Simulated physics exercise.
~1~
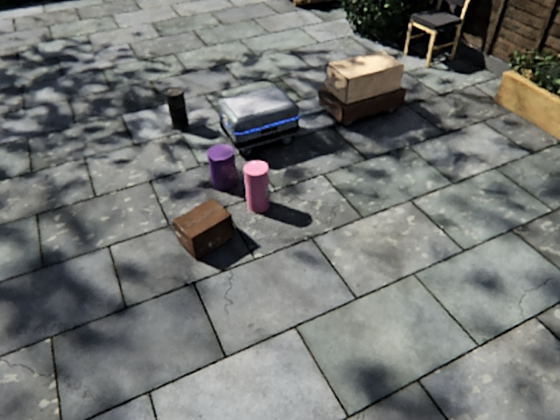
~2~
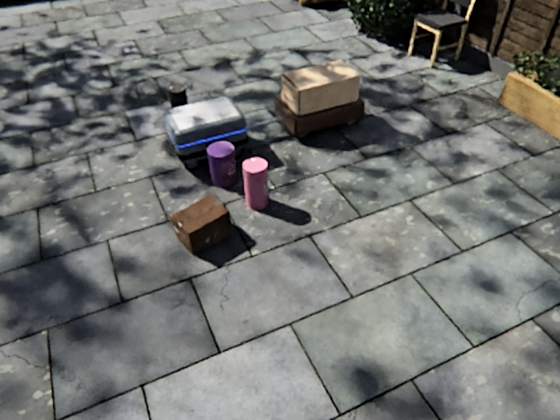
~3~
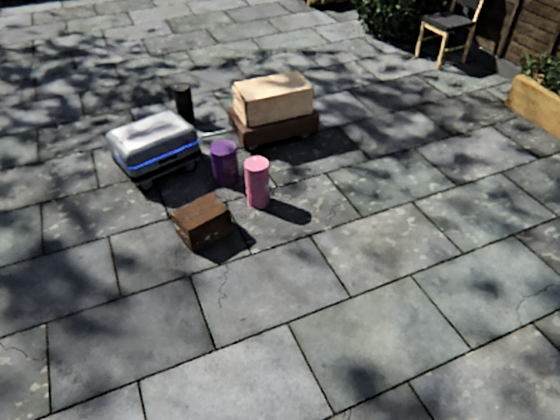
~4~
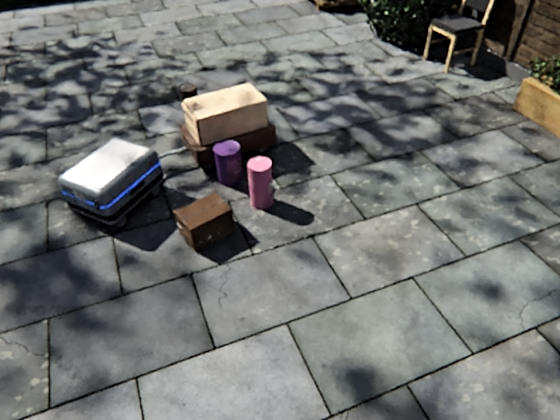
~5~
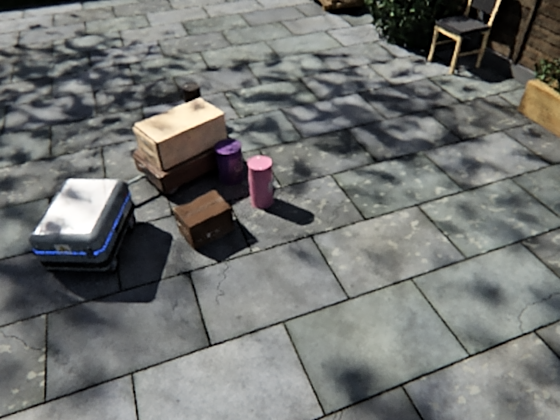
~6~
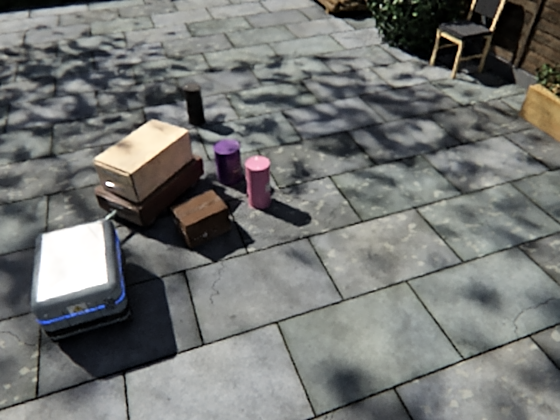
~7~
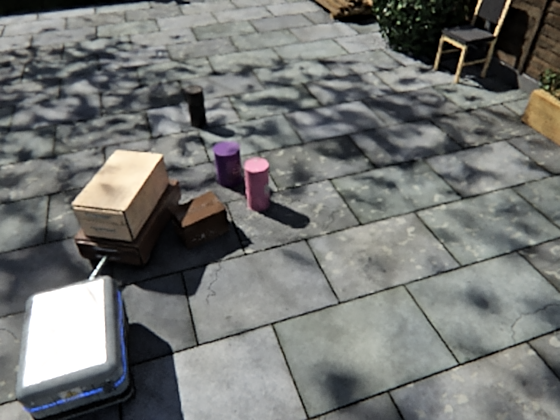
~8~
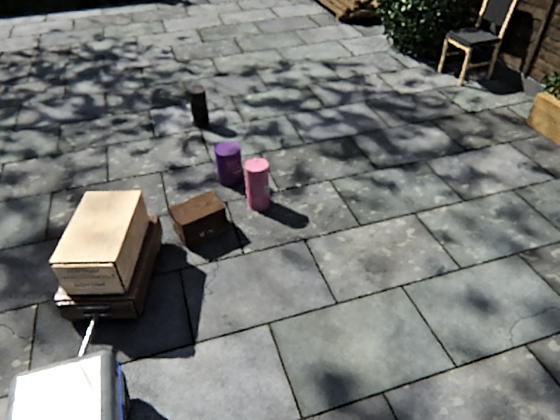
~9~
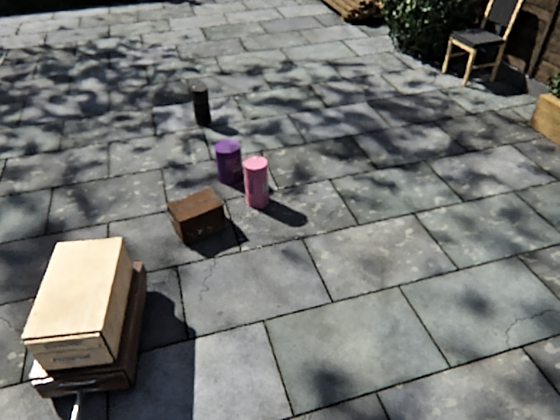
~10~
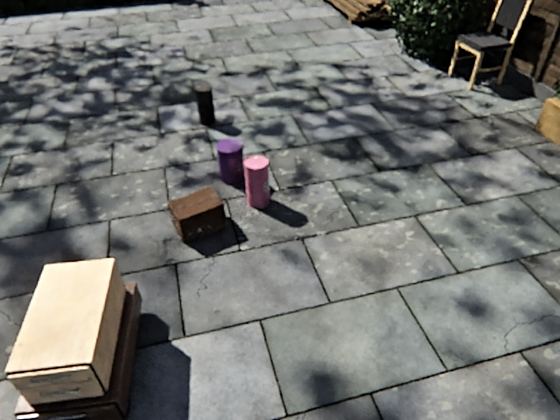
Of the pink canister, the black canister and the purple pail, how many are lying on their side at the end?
None of them are. The pink canister, the black canister and the purple pail are all still upright at the end.
